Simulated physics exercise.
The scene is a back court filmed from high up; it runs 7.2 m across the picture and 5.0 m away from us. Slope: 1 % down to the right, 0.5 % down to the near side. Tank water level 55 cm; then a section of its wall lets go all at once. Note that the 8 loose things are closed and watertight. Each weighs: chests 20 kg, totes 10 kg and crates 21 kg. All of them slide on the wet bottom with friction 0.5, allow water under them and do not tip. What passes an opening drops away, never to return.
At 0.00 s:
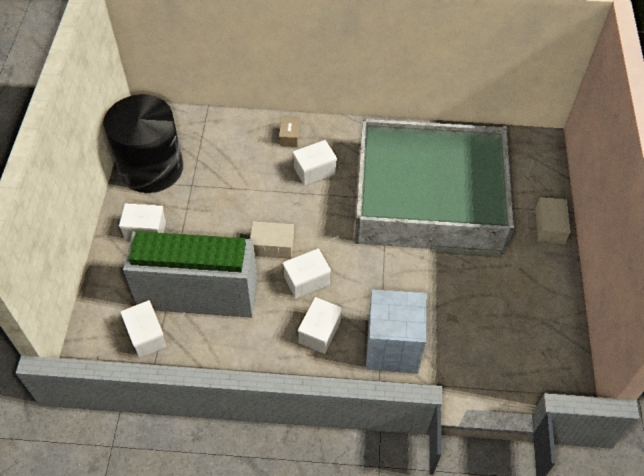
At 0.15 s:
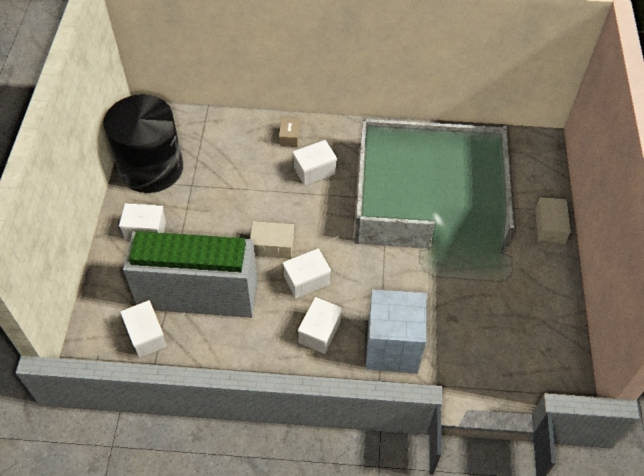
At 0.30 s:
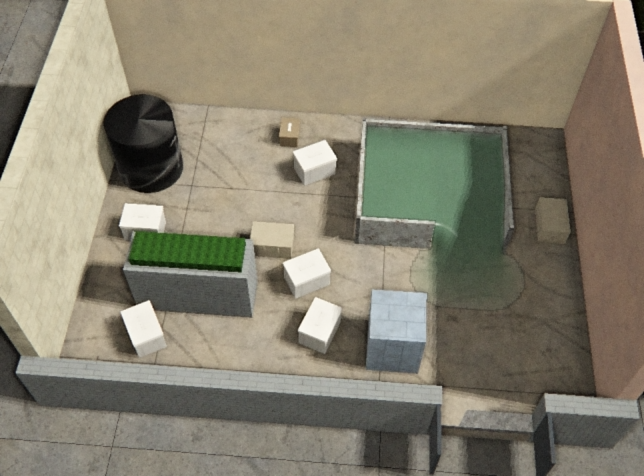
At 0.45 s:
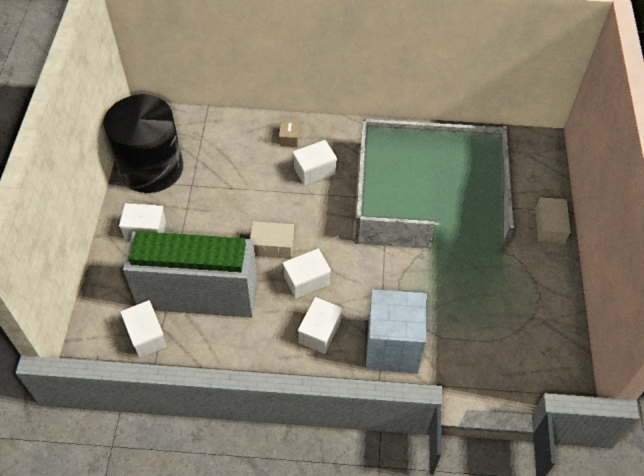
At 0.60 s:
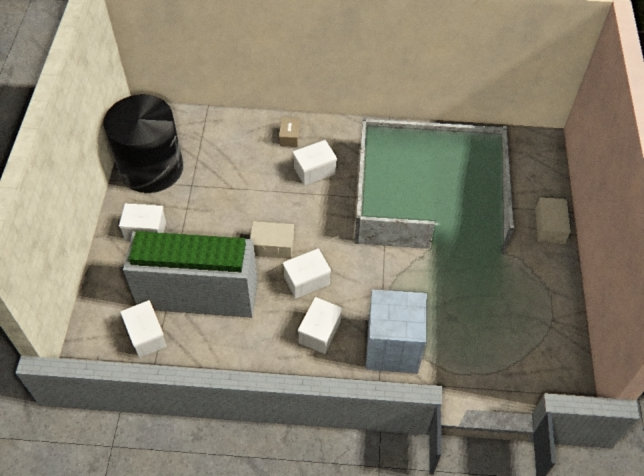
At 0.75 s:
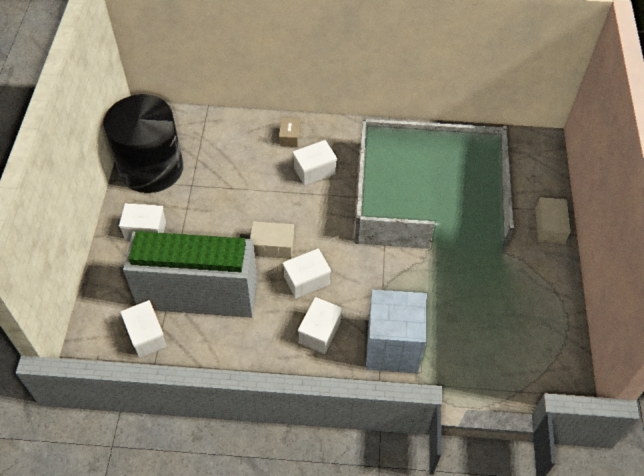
We see a walled court with a black barrel, pale boxes, a green-topped planter and a tank of green water; part of the tank's front wall opens, and water spreads across the floor toward the viewer while the boxes stay still.
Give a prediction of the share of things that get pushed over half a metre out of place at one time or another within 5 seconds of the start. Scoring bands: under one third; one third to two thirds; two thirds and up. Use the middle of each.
Band: Under one third.
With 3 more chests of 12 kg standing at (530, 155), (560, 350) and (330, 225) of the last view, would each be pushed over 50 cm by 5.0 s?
Check, in order - not exceeded, exceeded, not exceeded.
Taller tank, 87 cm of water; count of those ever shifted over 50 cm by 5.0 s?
I count 0 of them in that case.
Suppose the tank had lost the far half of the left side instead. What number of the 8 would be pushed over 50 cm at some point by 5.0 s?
The answer would then be 3.
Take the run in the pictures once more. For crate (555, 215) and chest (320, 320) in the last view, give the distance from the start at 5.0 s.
The first is off by 0 cm, the second by 0 cm.
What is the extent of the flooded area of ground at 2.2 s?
That flooded area is roughly 12 m2.
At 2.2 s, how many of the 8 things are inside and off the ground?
By my count, 0.
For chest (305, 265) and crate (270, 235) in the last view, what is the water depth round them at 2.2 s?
2 and 0 cm.
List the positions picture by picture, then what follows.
A chest at (315, 155), on the bottom; a chest at (141, 216), on the bottom; water covers 3.8 m2; 0 of 8 have shifted, in the first picture.
A chest at (315, 155) rests on the ground; a chest at (141, 216), on the bottom; 4.3 m2 under water; 0 of 8 have shifted, in the second picture.
A chest at (315, 155) rests on the ground; a chest at (141, 216) rests on the ground; 5.1 m2 under water; 0 of 8 have shifted, in the third picture.
A chest at (315, 155), on the bottom; a chest at (141, 216) rests on the ground; water covers 6.0 m2; 0 of 8 have shifted, in the fourth picture.
A chest at (315, 155) rests on the ground; a chest at (141, 216), on the bottom; water covers 7.1 m2; 0 of 8 have shifted, in the fifth picture.
A chest at (315, 155), on the bottom; a chest at (141, 216) rests on the ground; 8.1 m2 under water; 0 of 8 have shifted, in the sixth picture.
After 1.1 s 0 of 8 are over 50 cm from their spots; 0 afloat.
After 2.2 s 0 of 8 are over 50 cm from their spots; 0 afloat.
After 3.5 s 0 of 8 are over 50 cm from their spots; 0 afloat.
After 5.0 s 0 of 8 are over 50 cm from their spots, and 0 have been at some point; 0 afloat.
